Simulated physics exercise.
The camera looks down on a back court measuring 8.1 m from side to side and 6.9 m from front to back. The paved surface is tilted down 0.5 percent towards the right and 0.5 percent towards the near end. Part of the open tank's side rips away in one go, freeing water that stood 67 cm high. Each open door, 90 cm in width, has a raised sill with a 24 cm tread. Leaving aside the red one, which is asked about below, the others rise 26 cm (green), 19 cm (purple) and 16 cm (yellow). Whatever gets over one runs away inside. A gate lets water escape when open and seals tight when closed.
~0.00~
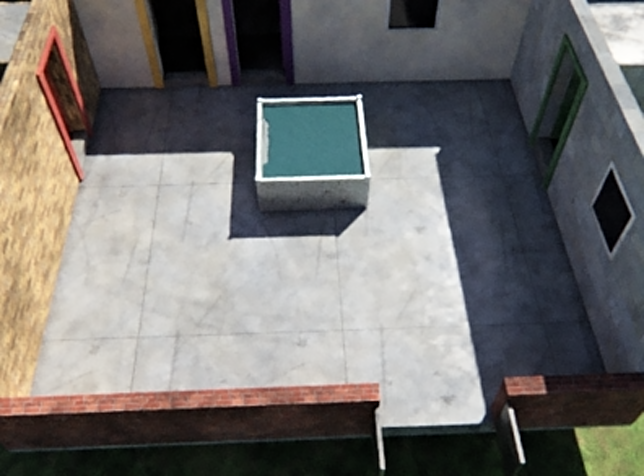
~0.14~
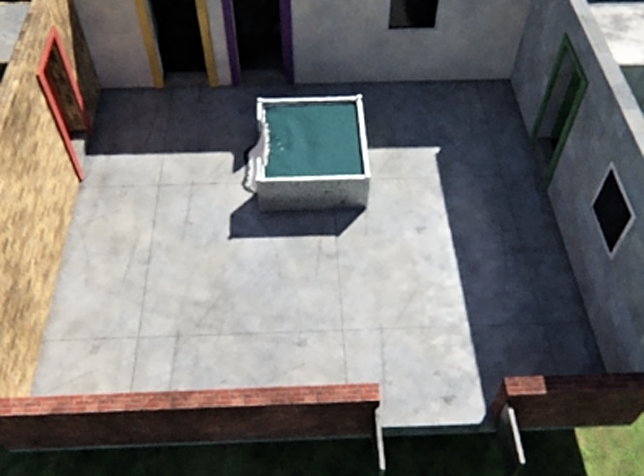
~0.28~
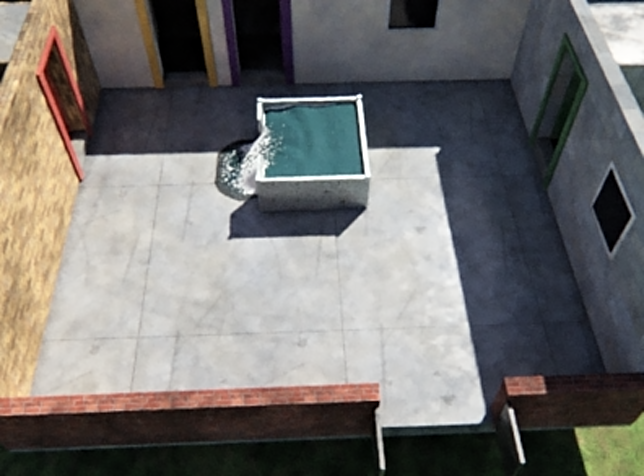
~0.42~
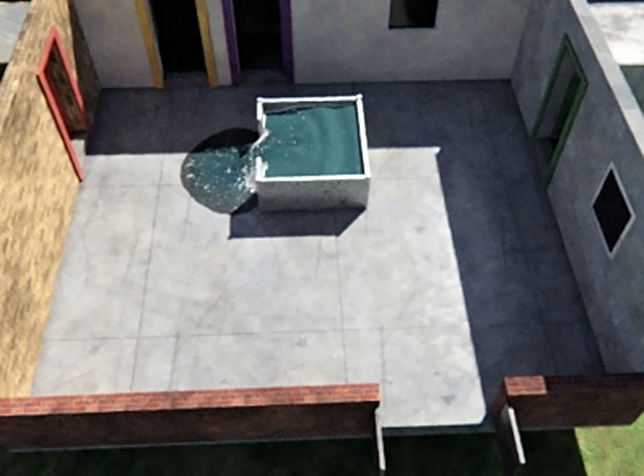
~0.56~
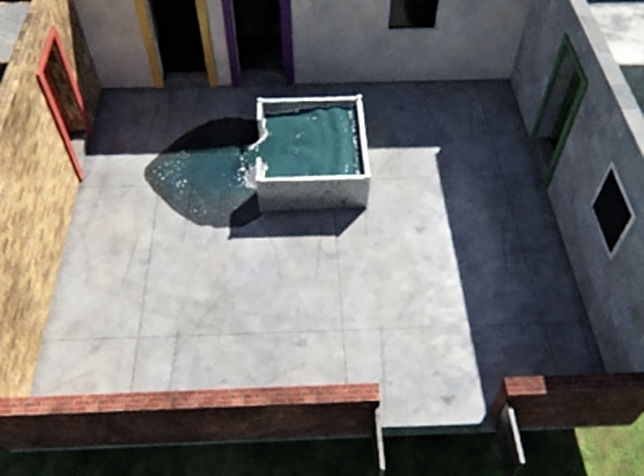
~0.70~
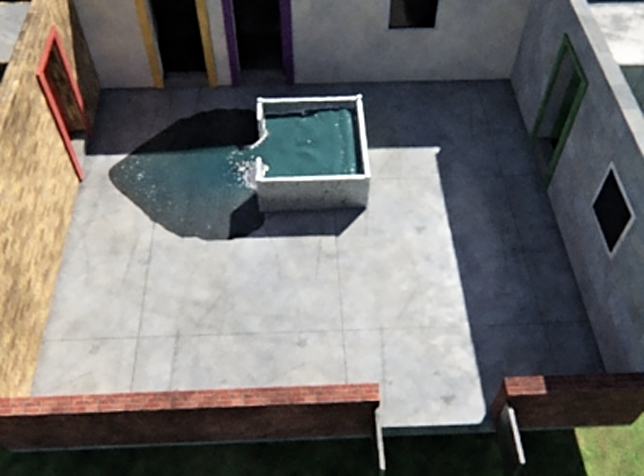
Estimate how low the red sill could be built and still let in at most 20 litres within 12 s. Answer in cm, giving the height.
I would say 19 cm or so.
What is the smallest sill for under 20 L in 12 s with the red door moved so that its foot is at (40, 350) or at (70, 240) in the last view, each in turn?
First place around 6.0 cm, second around 14.0 cm.
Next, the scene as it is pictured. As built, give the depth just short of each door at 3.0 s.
Lab note, cm: Red 17; green 0; purple 1; yellow 10.
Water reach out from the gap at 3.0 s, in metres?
Around 5.6 m out.
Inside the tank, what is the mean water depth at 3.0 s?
The average depth is some 28 cm.
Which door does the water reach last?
Answer: Green.
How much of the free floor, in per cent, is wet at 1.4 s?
Some 20 per cent is wet.
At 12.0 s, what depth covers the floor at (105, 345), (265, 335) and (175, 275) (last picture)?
The depths come to about 6, 4 and 2 cm.
After 1.4 s water covers 20 % of the floor, deepest (34 cm) near (257, 173); 24 cm at the red door, 0 litres in over its 23 cm sill.
After 3.0 s water covers 30 % of the floor, deepest (23 cm) near (93, 128); 17 cm at the red door, 3 litres in over its 23 cm sill.
After 12.0 s water covers 90 % of the floor, deepest (8 cm) near (549, 228); 4 cm at the red door, 4 litres in over its 23 cm sill.
At the red door as built, the water arrived by 1.0 s and peaked near 26 cm at 1.8 s.
With a sill of 17 cm, 38 litres would have come in within the 12 s; with 23 cm, 4 litres. So under 20 litres takes about 19 cm.
